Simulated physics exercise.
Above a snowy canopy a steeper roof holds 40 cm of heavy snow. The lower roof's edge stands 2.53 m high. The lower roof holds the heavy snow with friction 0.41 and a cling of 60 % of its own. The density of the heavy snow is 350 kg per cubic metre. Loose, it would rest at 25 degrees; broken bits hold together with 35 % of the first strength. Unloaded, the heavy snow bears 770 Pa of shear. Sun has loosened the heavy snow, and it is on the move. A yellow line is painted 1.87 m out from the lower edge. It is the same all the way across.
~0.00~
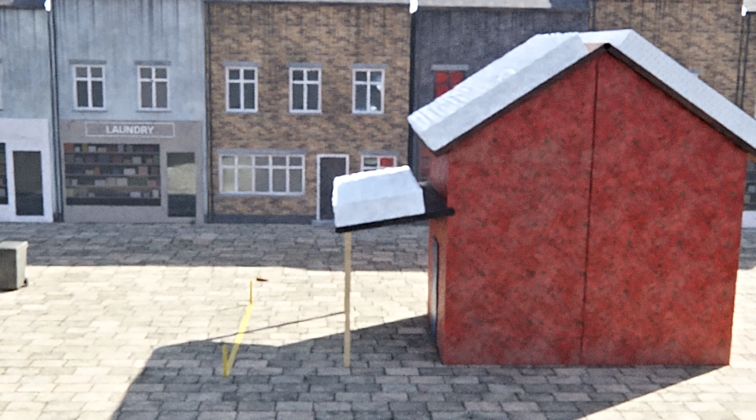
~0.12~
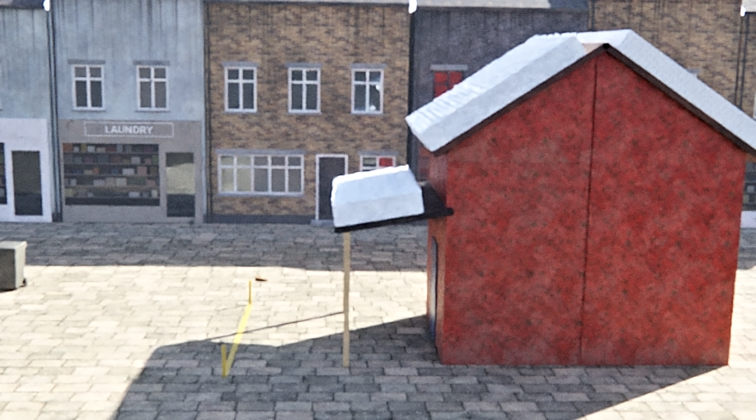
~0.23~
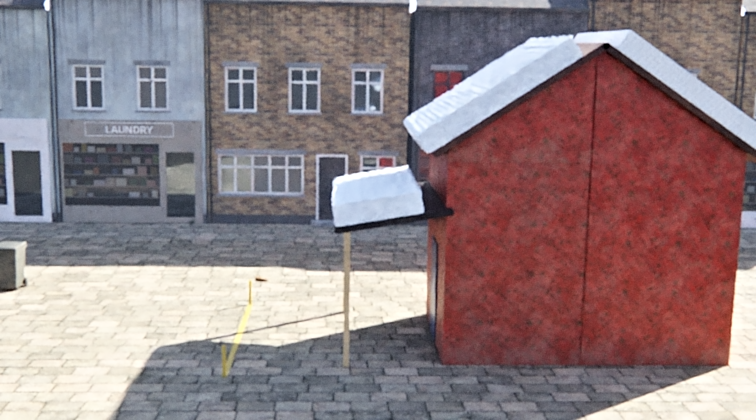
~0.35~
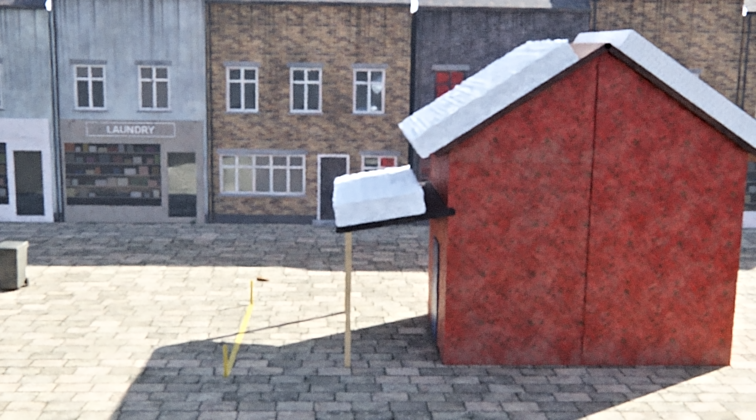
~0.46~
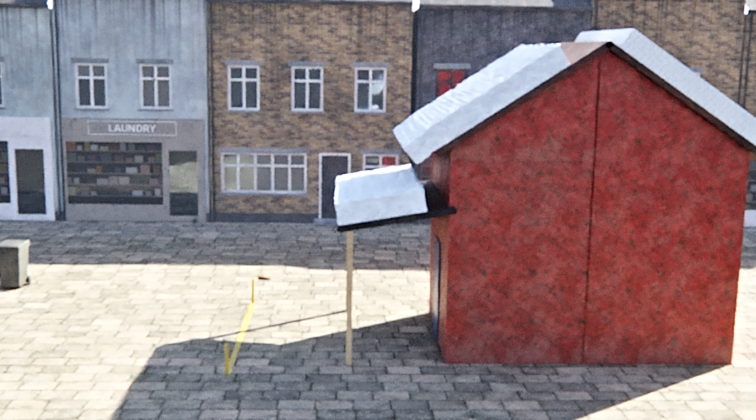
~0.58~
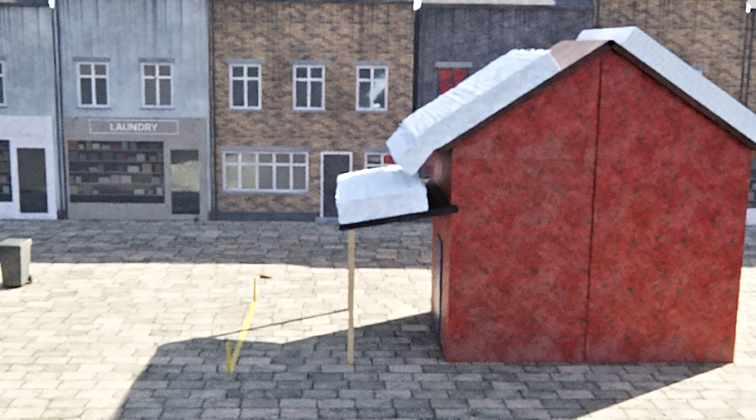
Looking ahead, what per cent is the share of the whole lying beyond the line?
It comes to some 34 %.
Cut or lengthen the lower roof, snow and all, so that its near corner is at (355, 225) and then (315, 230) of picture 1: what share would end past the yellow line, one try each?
In turn about 40 %, 25 %.
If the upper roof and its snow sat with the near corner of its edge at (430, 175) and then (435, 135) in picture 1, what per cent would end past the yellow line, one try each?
In that order: 12 %, 45 %.
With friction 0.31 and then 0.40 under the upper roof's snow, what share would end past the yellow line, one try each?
In turn about 20 %, 12 %.
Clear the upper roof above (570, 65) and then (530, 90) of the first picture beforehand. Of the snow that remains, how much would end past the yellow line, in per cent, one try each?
In turn about 25 %, 12 %.
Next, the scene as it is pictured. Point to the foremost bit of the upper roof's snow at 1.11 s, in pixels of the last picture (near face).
Around (333, 197).
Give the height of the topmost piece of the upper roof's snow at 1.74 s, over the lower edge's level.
Roughly 0.8 m.
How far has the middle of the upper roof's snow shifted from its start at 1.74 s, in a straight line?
Some 4.2 m.
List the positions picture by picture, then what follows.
In the first picture, foremost bit of the heavy snow at (433, 149).
In the second picture, foremost bit of the heavy snow at (431, 150), its middle shifted 2.6 cm.
In the third picture, foremost bit of the heavy snow at (427, 147), its middle shifted 10 cm, 3 % of it past the upper edge, in one piece.
In the fourth picture, foremost bit of the heavy snow at (423, 151), its middle shifted 23 cm, 8 % of it past the upper edge, in one piece.
In the fifth picture, foremost bit of the heavy snow at (416, 139), its middle shifted 41 cm, 14 % of it past the upper edge, in one piece.
In the sixth picture, foremost bit of the heavy snow at (406, 156), its middle shifted 65 cm, 21 % of it past the upper edge, cracking.
After 1.11 s, none is below the lower edge and 0 % is past the line.
After 1.74 s, 35 % is below the lower edge and 0 % is past the line.
After 2.37 s, 65 % is below the lower edge and 30 % is past the line.
After 3.00 s, 71 % is below the lower edge and 34 % is past the line.
After 4.20 s, 72 % is below the lower edge and 34 % is past the line.
